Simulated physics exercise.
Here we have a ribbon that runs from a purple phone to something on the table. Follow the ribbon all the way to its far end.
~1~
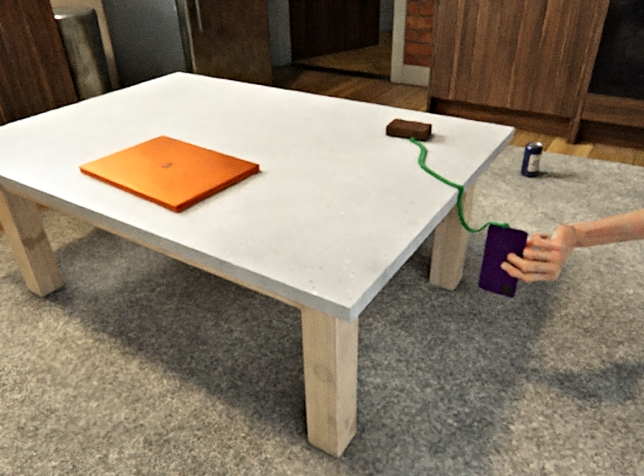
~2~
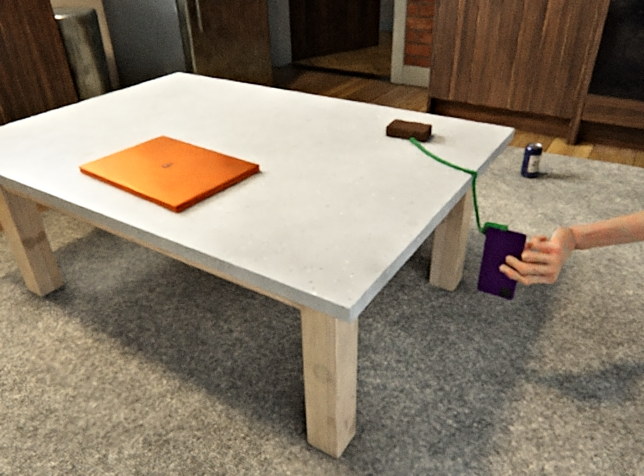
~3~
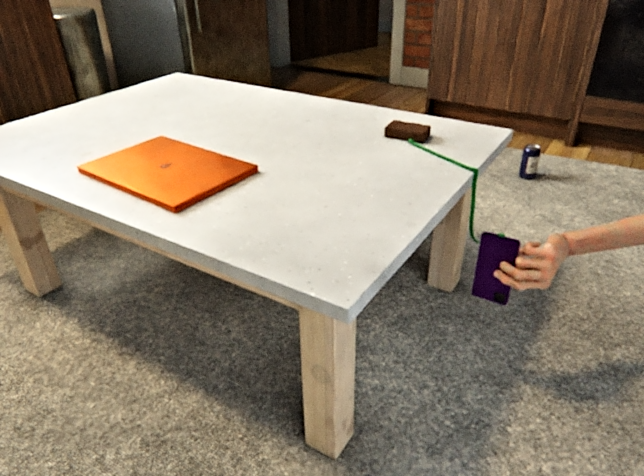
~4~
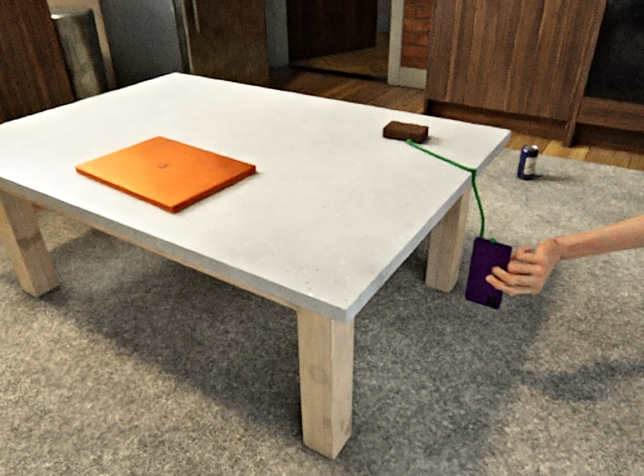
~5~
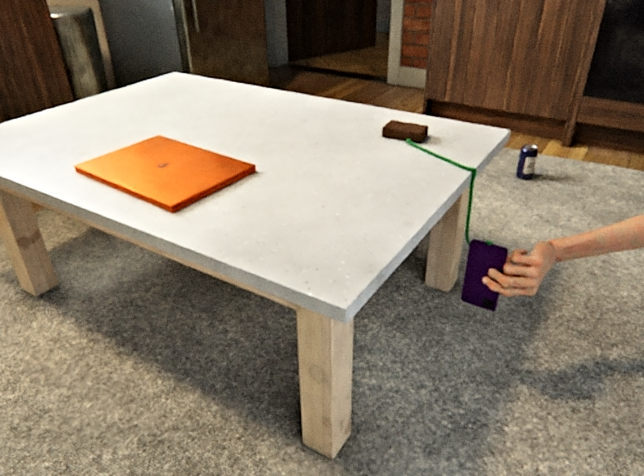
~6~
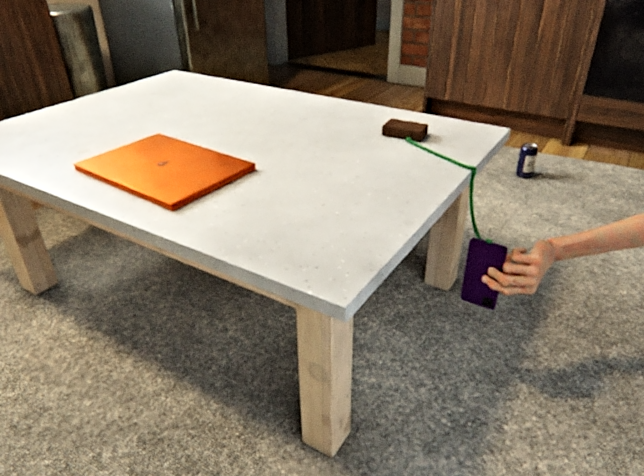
A hand lowers a purple phone slightly beside the table, straightening its green ribbon.
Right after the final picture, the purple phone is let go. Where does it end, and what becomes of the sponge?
By the end the purple phone has gone all the way down, and the sponge has been taken down too.
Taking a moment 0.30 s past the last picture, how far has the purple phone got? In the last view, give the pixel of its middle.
At that time it is at about pixel (471, 346).
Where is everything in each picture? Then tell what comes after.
In the first picture, purple phone (502, 261); orange laptop (168, 165); sponge (409, 124).
In the second picture, purple phone (501, 264).
In the third picture, purple phone (495, 269).
In the fourth picture, purple phone (488, 274); ribbon through (441, 158) (474, 184).
In the fifth picture, purple phone (483, 276); ribbon through (441, 157) (472, 185).
In the sixth picture, purple phone (483, 275); orange laptop (164, 163); sponge (406, 124); ribbon tied to the sponge, with little slack.
Then, 0.30 s on from there, phone on the floor near (471, 346); laptop in place; sponge tugged along near (433, 142).
Then, 0.58 s on from there, phone on the floor near (485, 342); laptop in place; sponge over the edge.
Then, 0.86 s on from there, phone on the floor near (490, 344); laptop in place; sponge down on the floor.
In the end, phone on the floor near (490, 344); laptop in place; sponge down on the floor. The purple phone lands on the floor and the sponge follows it down.
